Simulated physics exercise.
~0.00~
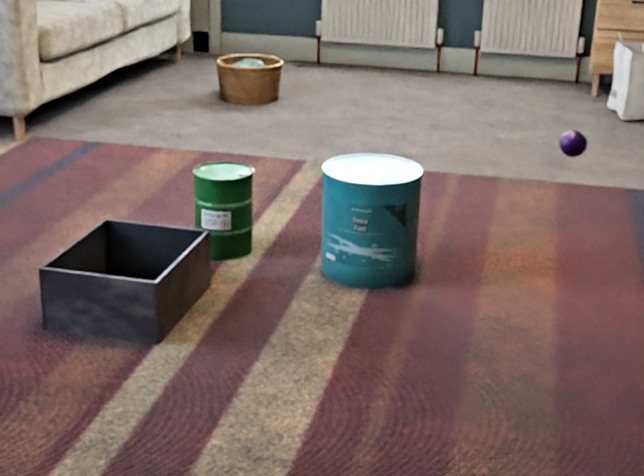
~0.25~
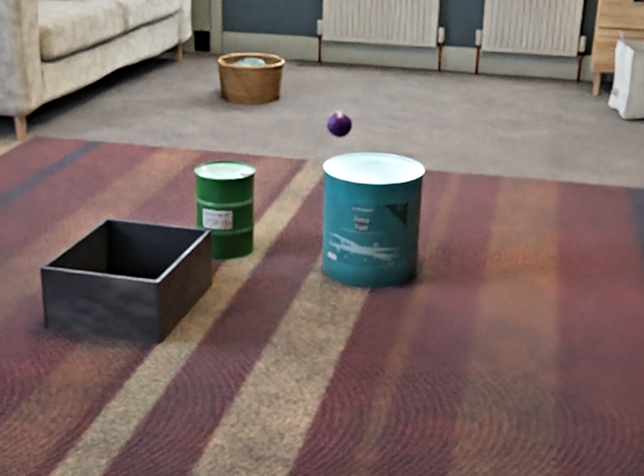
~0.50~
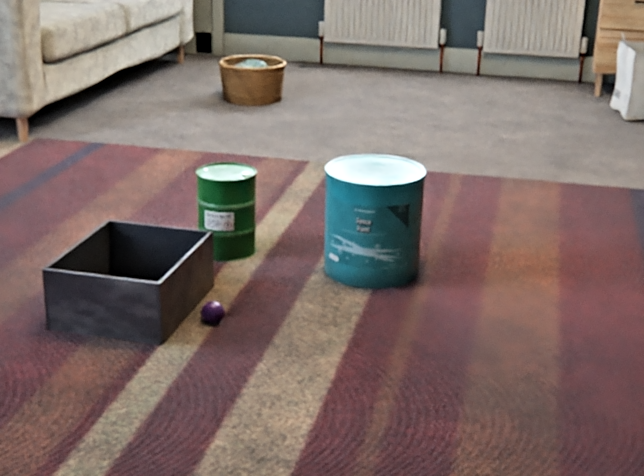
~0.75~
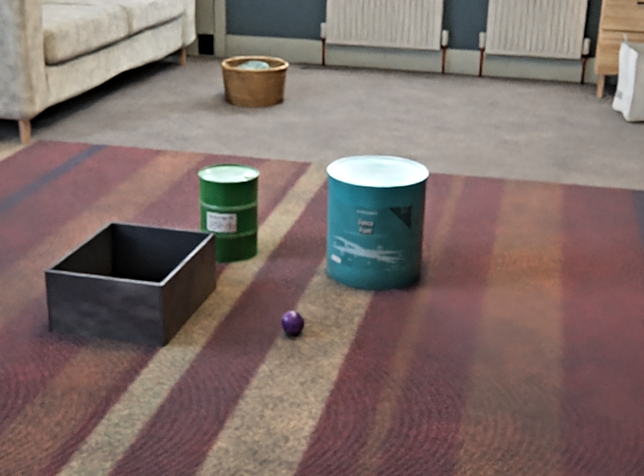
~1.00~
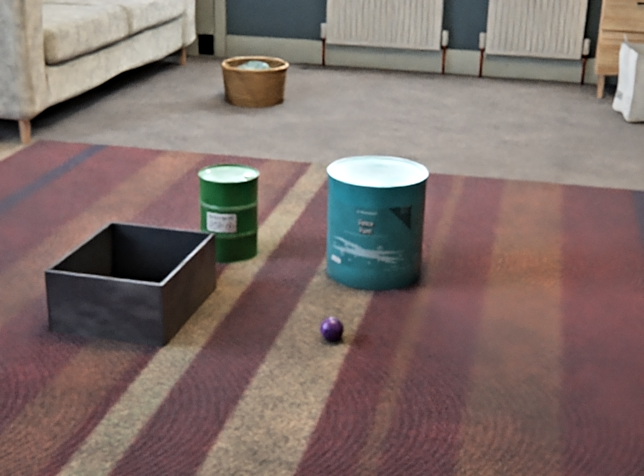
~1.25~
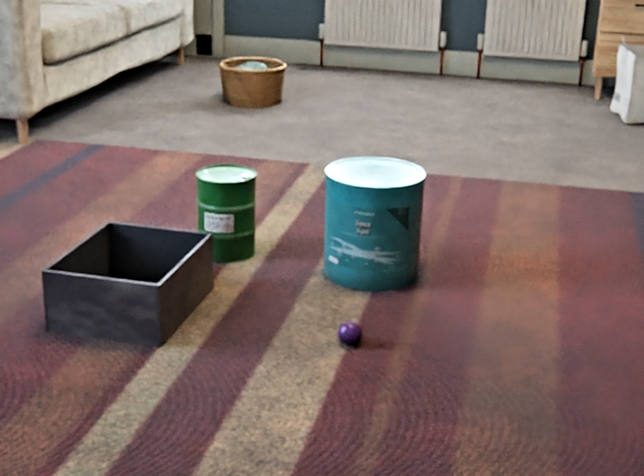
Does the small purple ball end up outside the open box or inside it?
It ends up outside the box, on the carpet in front of the turquoise pail.
